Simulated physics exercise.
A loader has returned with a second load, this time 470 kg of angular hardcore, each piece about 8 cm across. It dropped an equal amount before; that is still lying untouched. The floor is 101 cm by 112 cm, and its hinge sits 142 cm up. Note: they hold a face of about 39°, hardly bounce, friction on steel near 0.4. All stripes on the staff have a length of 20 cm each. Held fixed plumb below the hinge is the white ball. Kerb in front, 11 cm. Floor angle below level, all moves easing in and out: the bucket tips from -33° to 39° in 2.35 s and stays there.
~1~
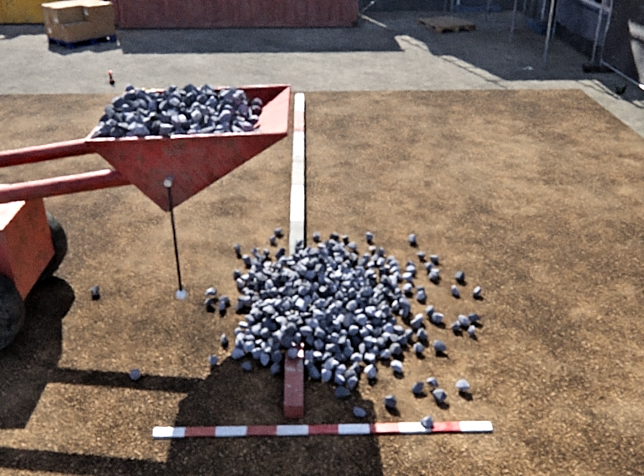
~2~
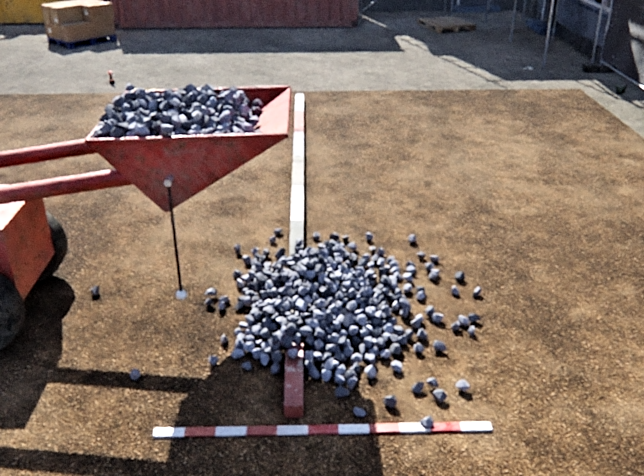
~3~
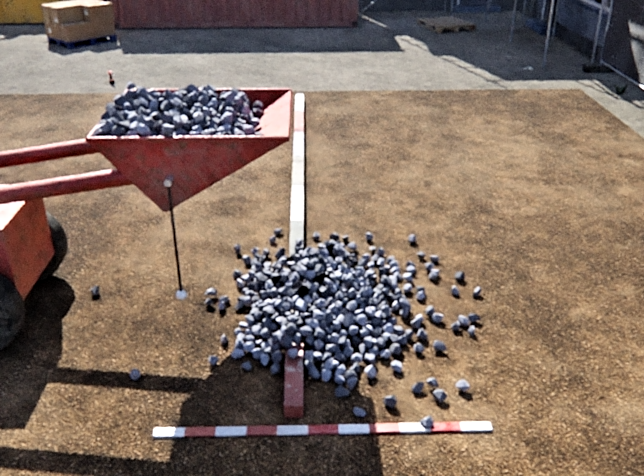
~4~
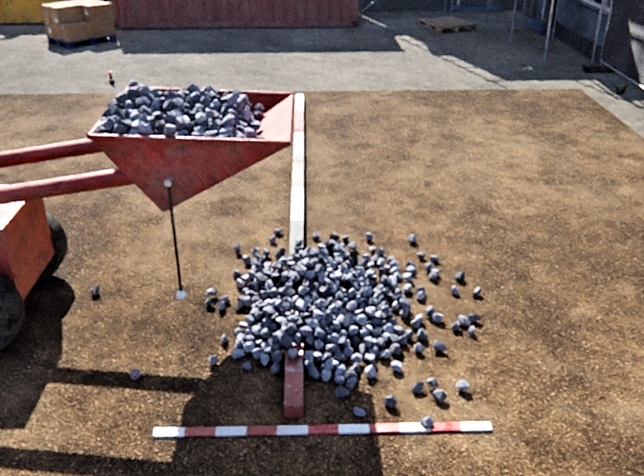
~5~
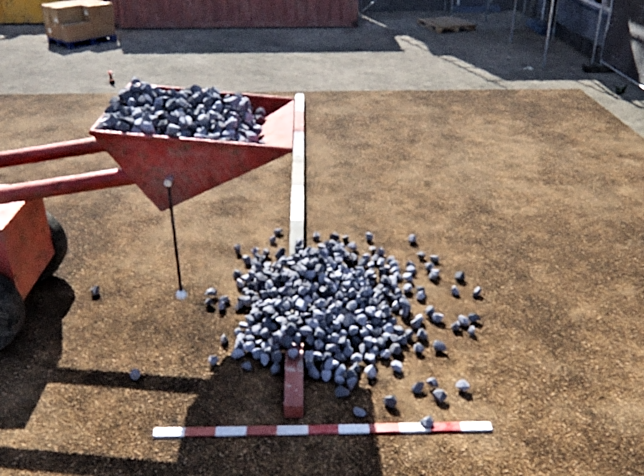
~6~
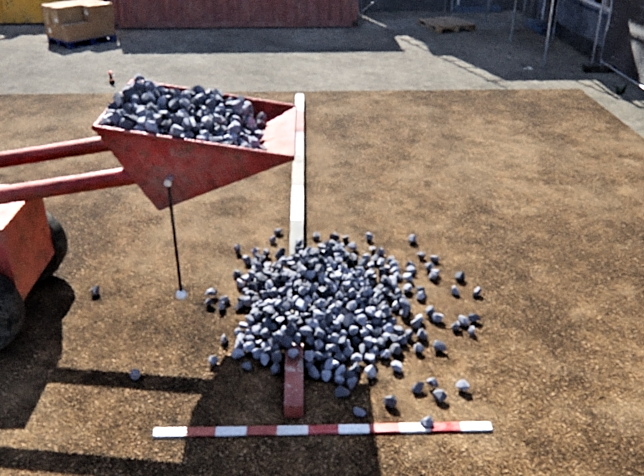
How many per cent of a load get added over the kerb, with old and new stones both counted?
65 %.
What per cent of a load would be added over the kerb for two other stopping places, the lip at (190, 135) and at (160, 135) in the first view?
The first would add some 0 per cent and the second some 0 per cent.
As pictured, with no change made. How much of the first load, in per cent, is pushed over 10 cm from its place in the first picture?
Roughly 10 percent.
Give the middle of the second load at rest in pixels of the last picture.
They settle centred around (318, 284).
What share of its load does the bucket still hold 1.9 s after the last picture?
About 30 percent is still in there.
Then, 1.2 s after the last picture the floor is at 28°; in per cent of one load, 98 in the bucket, 34 on this side of the kerb, 69 over the kerb; the foremost stones are at (461, 300).
Then, 1.9 s after the last picture the floor is at 39°; in per cent of one load, 32 in the bucket, 66 on this side of the kerb, 102 over the kerb; the foremost stones are at (461, 300).
Then, 2.2 s after the last picture the floor is at 39°; in per cent of one load, 6 in the bucket, 70 on this side of the kerb, 124 over the kerb; the foremost stones are at (461, 297).
Then, 5.0 s after the last picture the floor is at 39°; in per cent of one load, 0 in the bucket, 67 on this side of the kerb, 134 over the kerb; the foremost stones are at (478, 309). Net gain over the kerb, 65.
